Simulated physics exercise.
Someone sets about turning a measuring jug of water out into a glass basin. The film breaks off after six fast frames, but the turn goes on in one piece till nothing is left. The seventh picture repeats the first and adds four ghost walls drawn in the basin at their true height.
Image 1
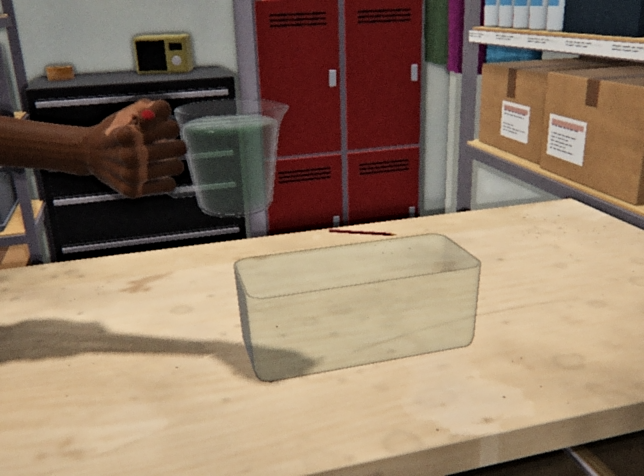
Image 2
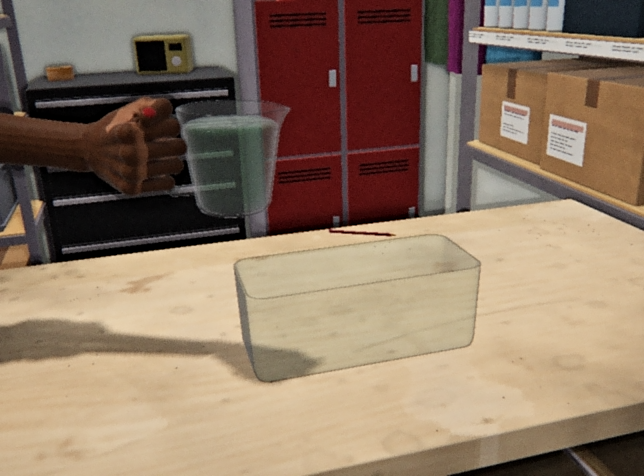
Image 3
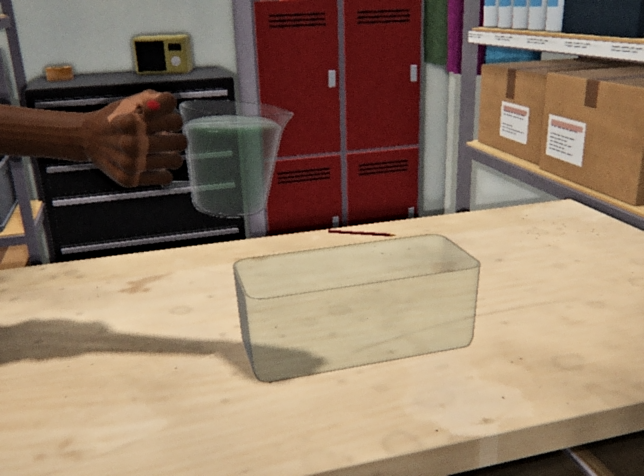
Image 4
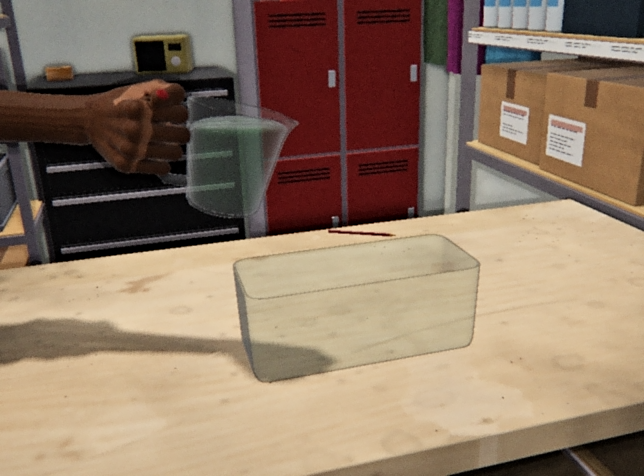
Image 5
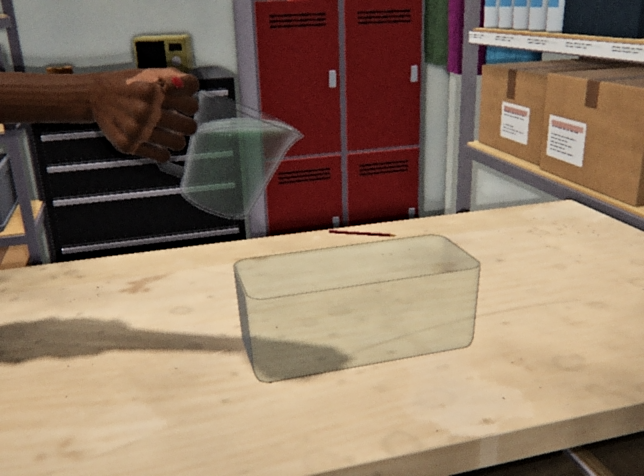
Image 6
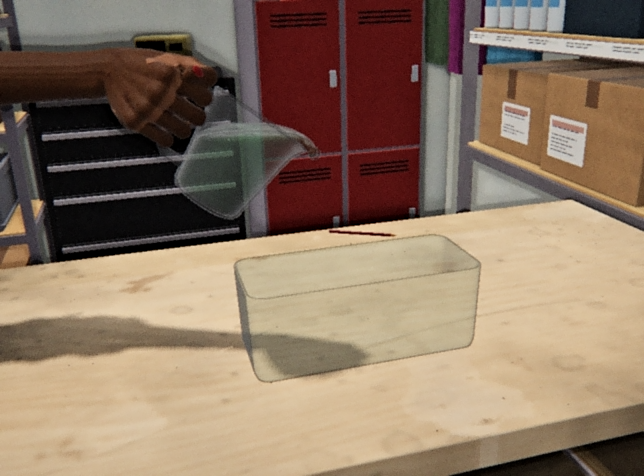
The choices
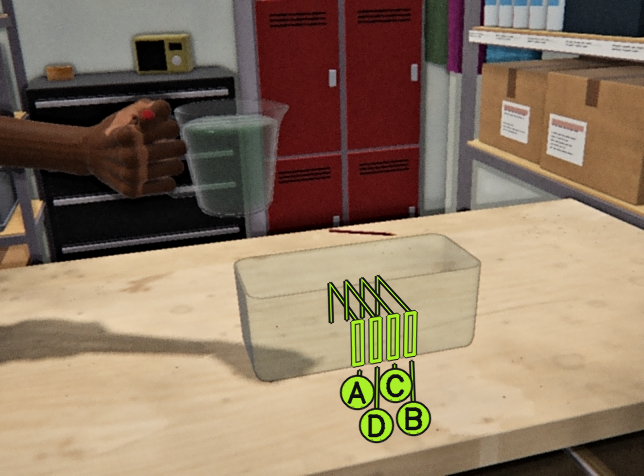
A measuring jug of water held by a hand tilts rightward above a clear basin until water reaches over its lip.
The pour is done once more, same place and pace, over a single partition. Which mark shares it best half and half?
It is A.
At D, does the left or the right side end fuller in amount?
The left one.
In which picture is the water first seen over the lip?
In picture 6.
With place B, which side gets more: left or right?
The left side.
In lime, A at (359, 371); B at (411, 361); C at (394, 364); D at (377, 367).
For place A, about 50 % ends left of the wall and 48 % right of it.
For place B, about 94 % ends left of the wall and 4 % right of it.
For place C, about 90 % ends left of the wall and 4 % right of it; 5 % is lost outside.
For place D, about 75 % ends left of the wall and 21 % right of it; 3 % is lost outside.
